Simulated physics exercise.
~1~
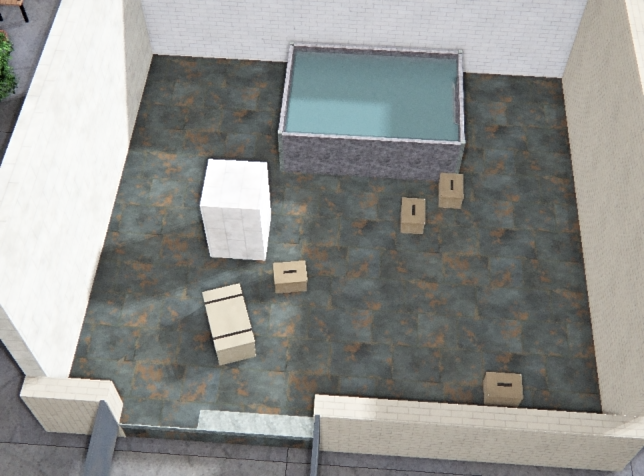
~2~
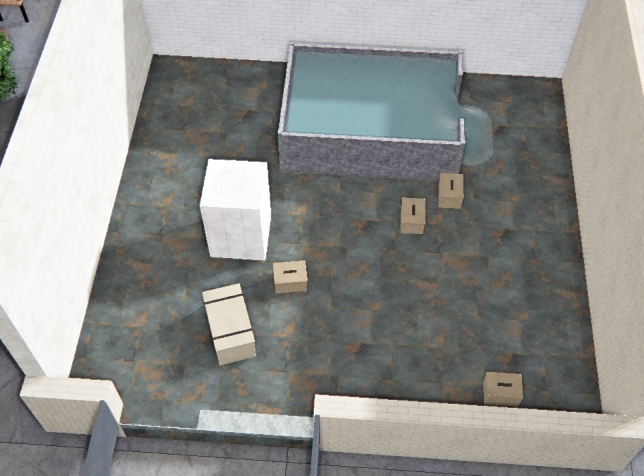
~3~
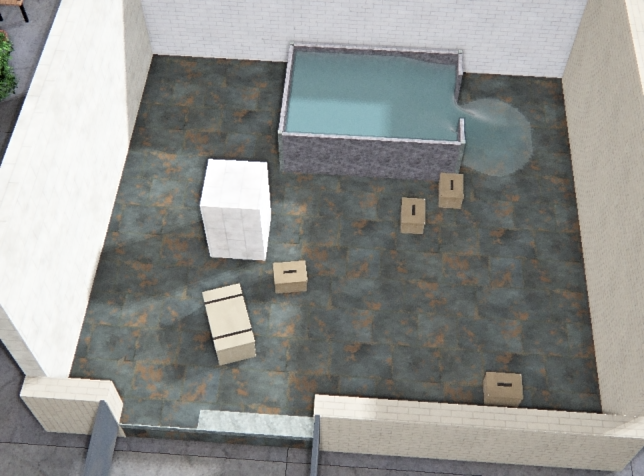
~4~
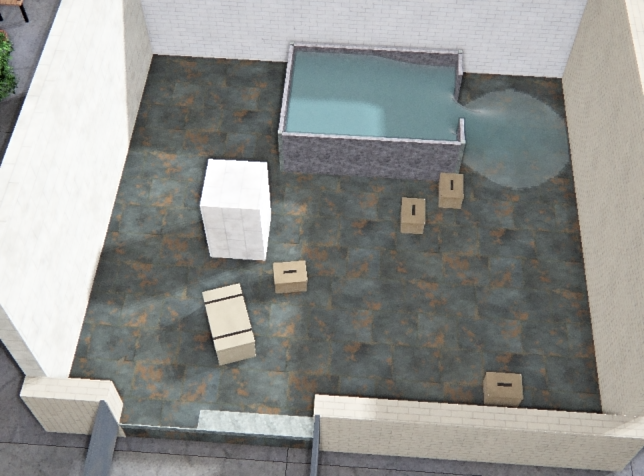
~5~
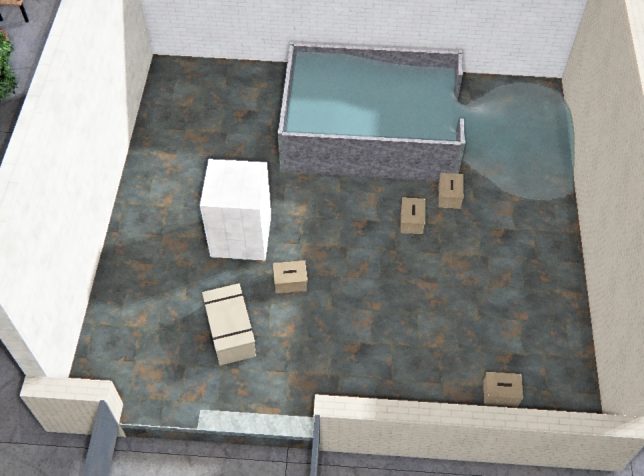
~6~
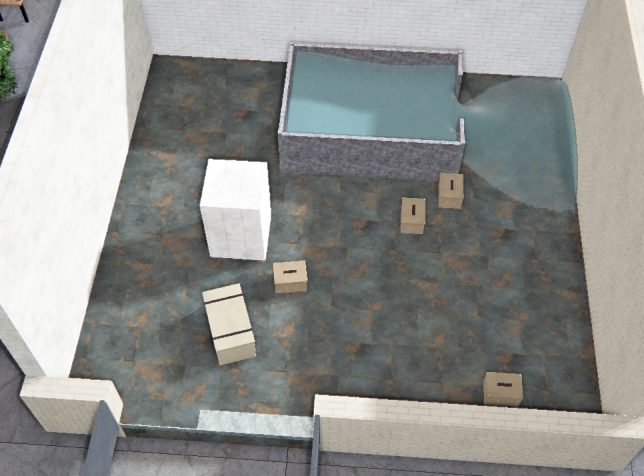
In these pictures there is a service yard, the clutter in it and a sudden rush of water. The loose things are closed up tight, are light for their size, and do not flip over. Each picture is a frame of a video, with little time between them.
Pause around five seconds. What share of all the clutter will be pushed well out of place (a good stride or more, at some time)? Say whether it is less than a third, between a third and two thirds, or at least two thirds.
It is less than a third.
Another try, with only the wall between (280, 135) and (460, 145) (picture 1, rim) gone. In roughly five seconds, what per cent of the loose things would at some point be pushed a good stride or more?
About 100 per cent.
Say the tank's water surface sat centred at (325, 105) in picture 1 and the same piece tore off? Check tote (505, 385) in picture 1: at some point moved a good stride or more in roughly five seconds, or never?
That one, I'd say: Made it that far.
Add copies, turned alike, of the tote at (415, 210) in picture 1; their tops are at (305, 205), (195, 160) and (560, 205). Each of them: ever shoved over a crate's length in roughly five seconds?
So, in order, the copies go nowhere much, nowhere much, a long way.
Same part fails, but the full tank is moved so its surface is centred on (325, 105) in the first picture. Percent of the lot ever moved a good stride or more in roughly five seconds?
Estimate: Near 20 per cent of them.
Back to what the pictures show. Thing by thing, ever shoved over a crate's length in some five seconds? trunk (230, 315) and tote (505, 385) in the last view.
First one: Below that mark; second one: The full distance.
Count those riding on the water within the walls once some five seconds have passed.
0.
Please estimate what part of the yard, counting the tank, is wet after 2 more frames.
20 per cent, roughly.
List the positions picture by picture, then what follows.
A trunk at (228, 316), on the bottom; a tote at (504, 385) rests on the ground; 0 of 5 have shifted, in the first picture.
A trunk at (228, 316) rests on the ground; a tote at (504, 385) rests on the ground; 0 of 5 have shifted, in the second picture.
A trunk at (228, 316) rests on the ground; a tote at (504, 385), on the bottom; 0 of 5 have shifted, in the third picture.
A trunk at (228, 316), on the bottom; a tote at (504, 385), on the bottom; 0 of 5 have shifted, in the fourth picture.
A trunk at (228, 316) rests on the ground; a tote at (504, 385) rests on the ground; 0 of 5 have shifted, in the fifth picture.
A trunk at (228, 316), on the bottom; a tote at (504, 385), on the bottom; 0 of 5 have shifted, in the sixth picture.
A moment on, 0 of 5 are well off their spots; 0 afloat.
Next, 0 of 5 are well off their spots; 0 afloat.
Later, 1 of 5 are well off their spots; 1 afloat.
In the end, 1 of 5 are well off their spots, and 1 have been at some point; 0 afloat.
